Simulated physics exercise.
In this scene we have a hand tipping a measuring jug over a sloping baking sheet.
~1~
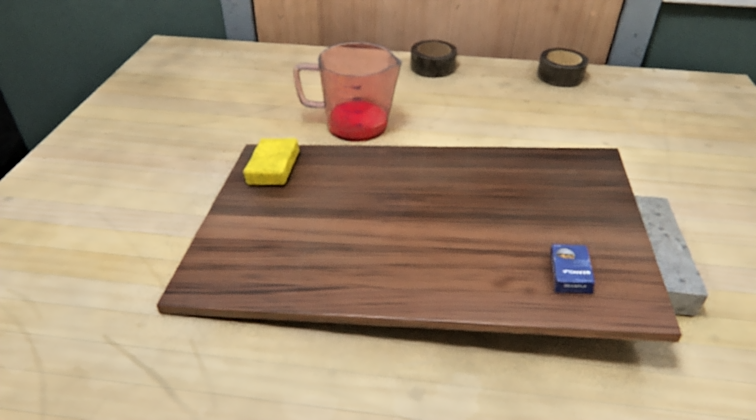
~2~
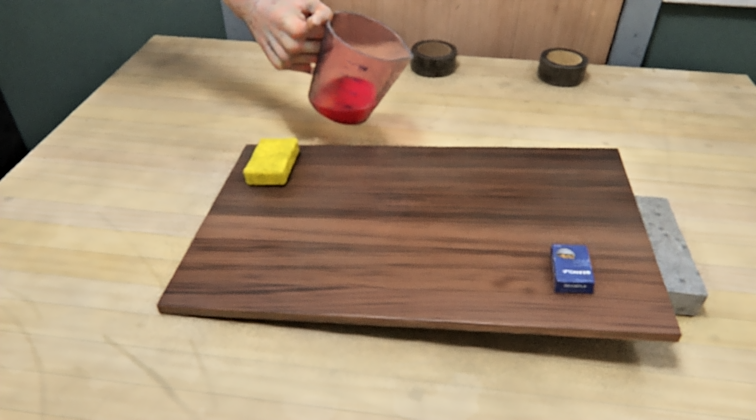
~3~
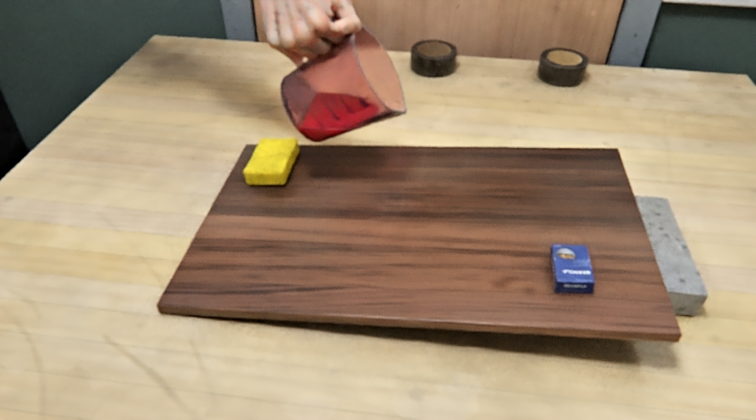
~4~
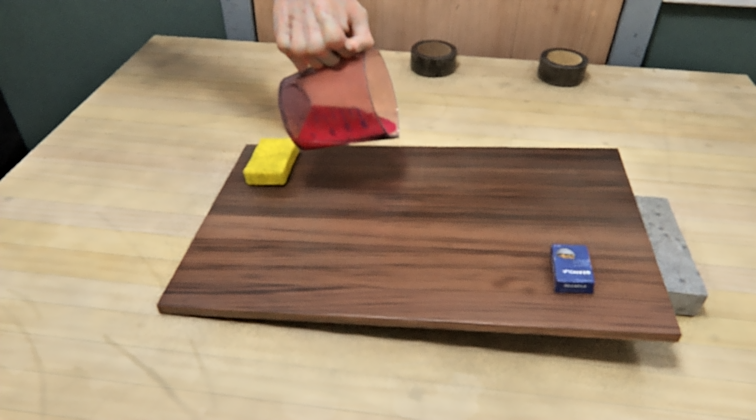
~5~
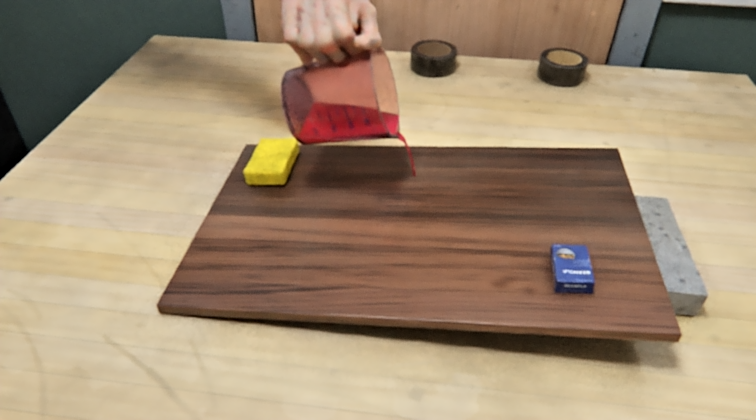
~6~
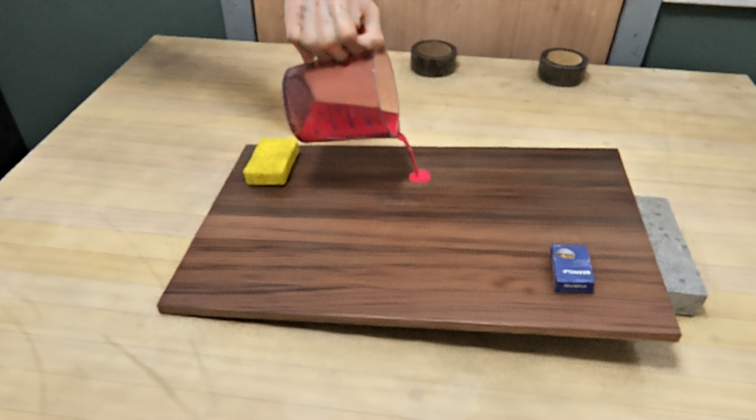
The clip shows a hand lifting a measuring jug of red liquid and tipping it over a sloping brown board holding a yellow sponge and a little blue carton, with a thin stream landing on the surface in a small red spot.
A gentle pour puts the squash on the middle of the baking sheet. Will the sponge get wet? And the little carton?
On the left the sponge: Wet. On the right the little carton: Dry.
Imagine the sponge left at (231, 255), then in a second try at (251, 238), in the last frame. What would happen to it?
At the first spot it remains clean, at the second spot it remains clean.
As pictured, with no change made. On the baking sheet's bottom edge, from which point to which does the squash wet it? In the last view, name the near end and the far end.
The near limit is (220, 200) and the far limit is (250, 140).
Shortly, it runs down to the left; the sponge is still dry; the little carton is still dry.
Then, it runs down to the left and off the end; the sponge is wet along its edge; the little carton is still dry.
At the finish, it runs down to the left and off the end; the sponge is wet along its edge; the little carton is still dry.
